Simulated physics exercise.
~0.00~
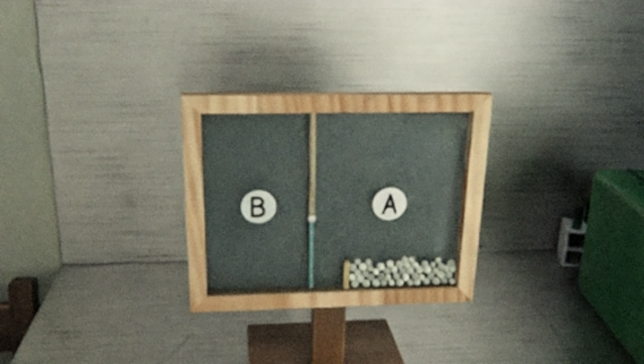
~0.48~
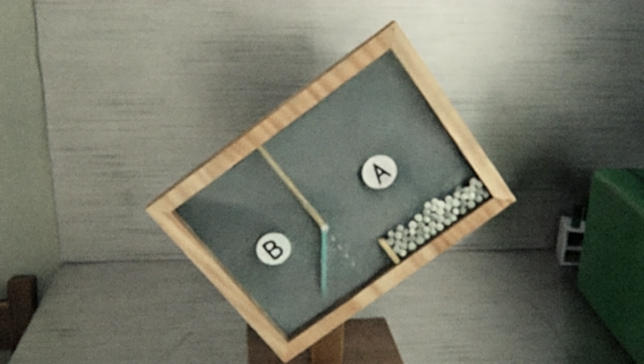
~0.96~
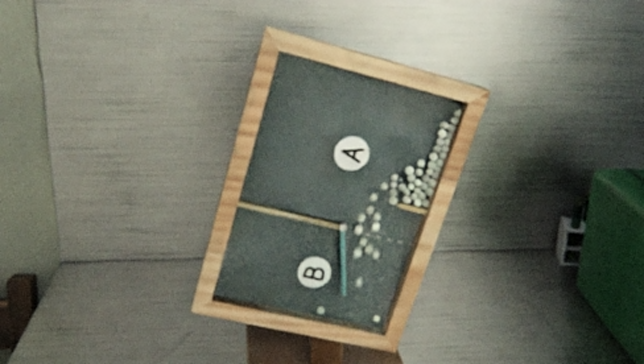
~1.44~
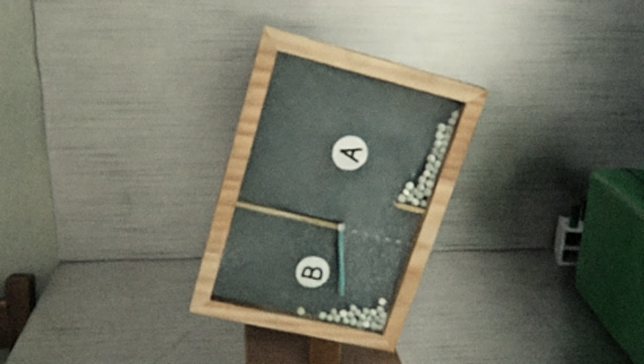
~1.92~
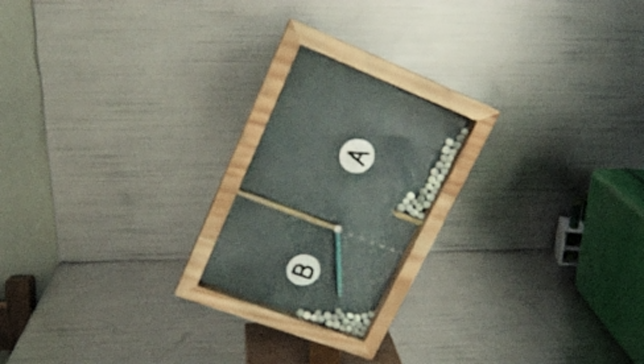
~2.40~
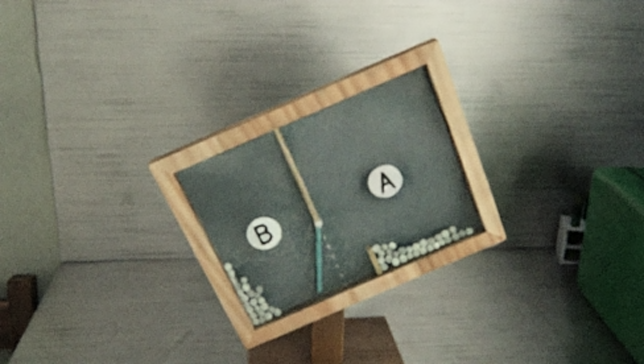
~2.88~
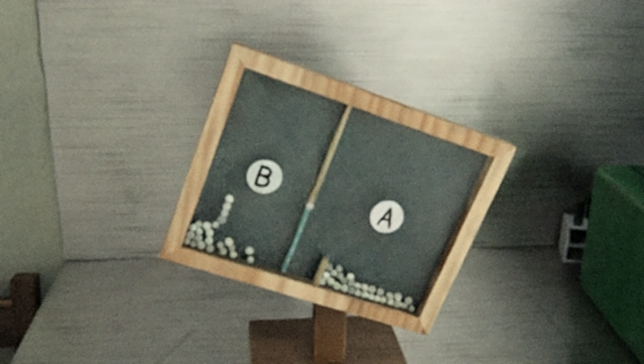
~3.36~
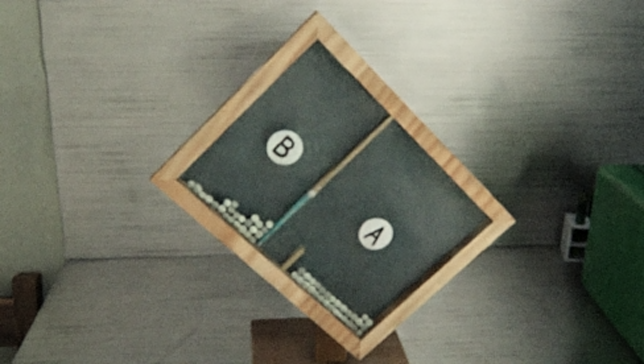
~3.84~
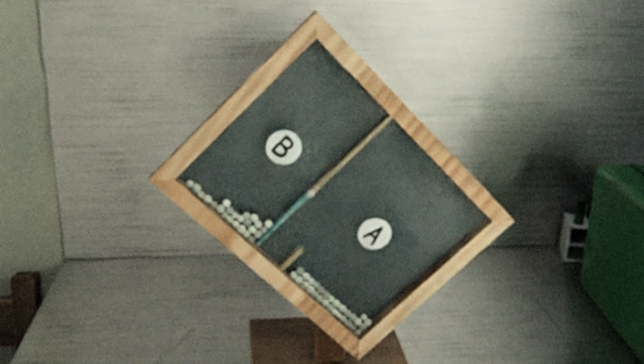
At the start, a wood-framed case stands level on a stand, with white pellets piled in the lower right corner of side A and side B empty. The case turns steeply anticlockwise, and pellets spill past a short ledge and the hanging turquoise flap into side B. Some gather at the bottom there while the rest stay behind the ledge in A. The case then swings back clockwise through level, and the flap closes in line with the divider. It ends tilted clockwise and still, with pellets resting on both sides, slightly more in A.
